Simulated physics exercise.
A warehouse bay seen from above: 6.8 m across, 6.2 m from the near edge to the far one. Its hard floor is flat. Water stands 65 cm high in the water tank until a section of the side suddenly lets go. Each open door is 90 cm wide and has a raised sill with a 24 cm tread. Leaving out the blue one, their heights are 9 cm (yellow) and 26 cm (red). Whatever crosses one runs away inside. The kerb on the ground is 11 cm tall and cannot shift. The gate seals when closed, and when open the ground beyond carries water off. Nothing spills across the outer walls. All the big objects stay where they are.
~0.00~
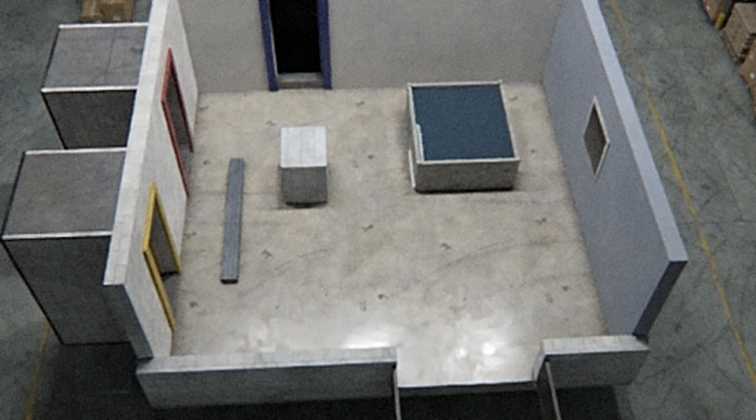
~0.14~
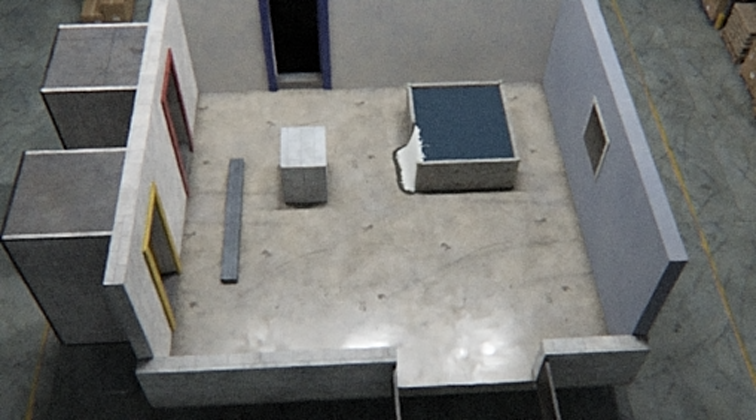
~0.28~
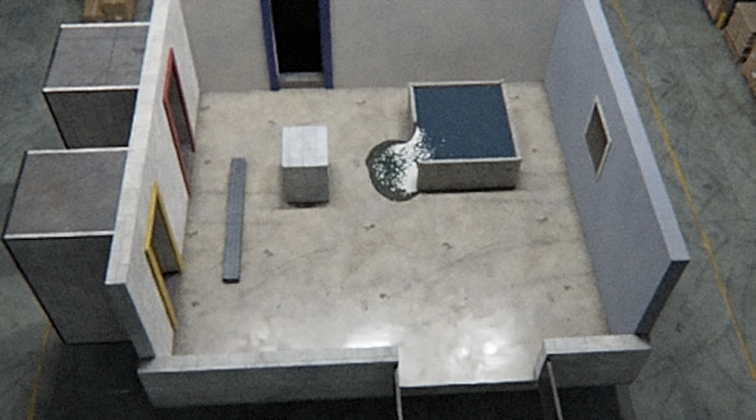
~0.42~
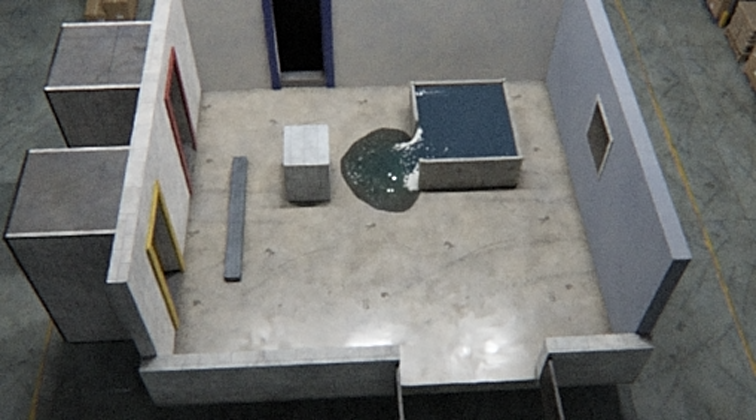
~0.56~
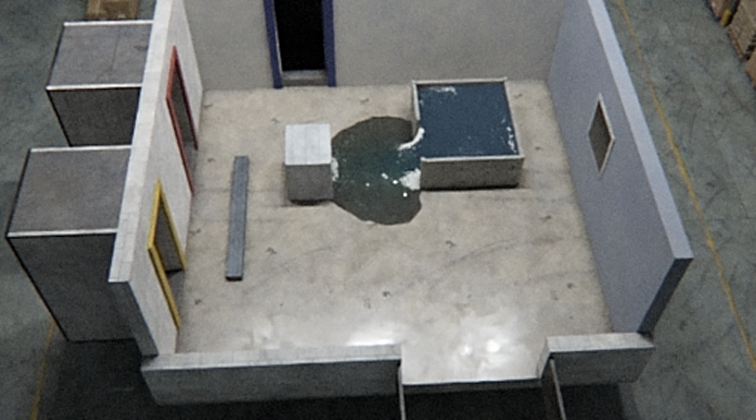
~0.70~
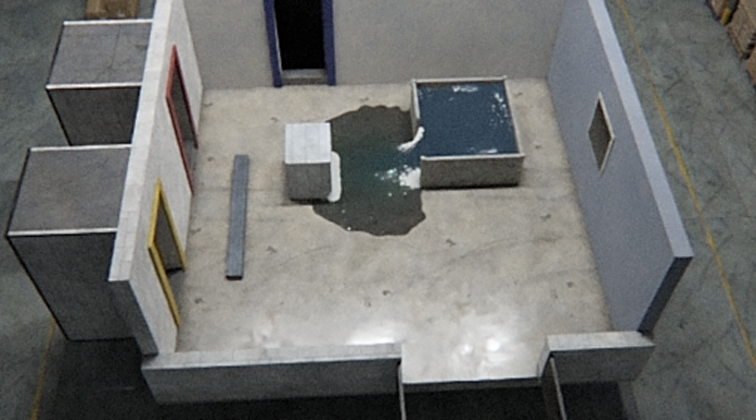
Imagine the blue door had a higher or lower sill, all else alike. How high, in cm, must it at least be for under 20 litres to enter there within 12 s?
Close to 11.5 cm is just enough.
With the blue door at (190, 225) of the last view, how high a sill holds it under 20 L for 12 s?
About 11.5 cm.
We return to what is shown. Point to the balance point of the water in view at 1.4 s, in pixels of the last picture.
Around (425, 154).
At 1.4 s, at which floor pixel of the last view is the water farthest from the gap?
Near (208, 138).
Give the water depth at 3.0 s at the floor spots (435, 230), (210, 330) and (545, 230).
About 0, 3 and 0 cm.
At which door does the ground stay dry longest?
Last comes the yellow one.
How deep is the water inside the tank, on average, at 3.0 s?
Roughly 28 cm on average.
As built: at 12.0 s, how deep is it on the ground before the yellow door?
Some 6.5 cm.
After 1.4 s water covers 20 % of the floor, deepest (39 cm) near (336, 178); it has not reached the blue door.
After 3.0 s water covers 45 % of the floor, deepest (27 cm) near (173, 379); 16 cm at the blue door, 0 litres in over its 21 cm sill.
After 12.0 s water covers 95 % of the floor, deepest (7 cm) near (173, 379); 6 cm at the blue door, 0 litres in over its 21 cm sill.
At the blue door as built, the water arrived by 1.5 s and peaked near 18 cm at 2.4 s.
With a sill of 9.5 cm, 39 litres would have come in within the 12 s; with 13 cm, 13 litres. So under 20 litres takes about 11.5 cm.
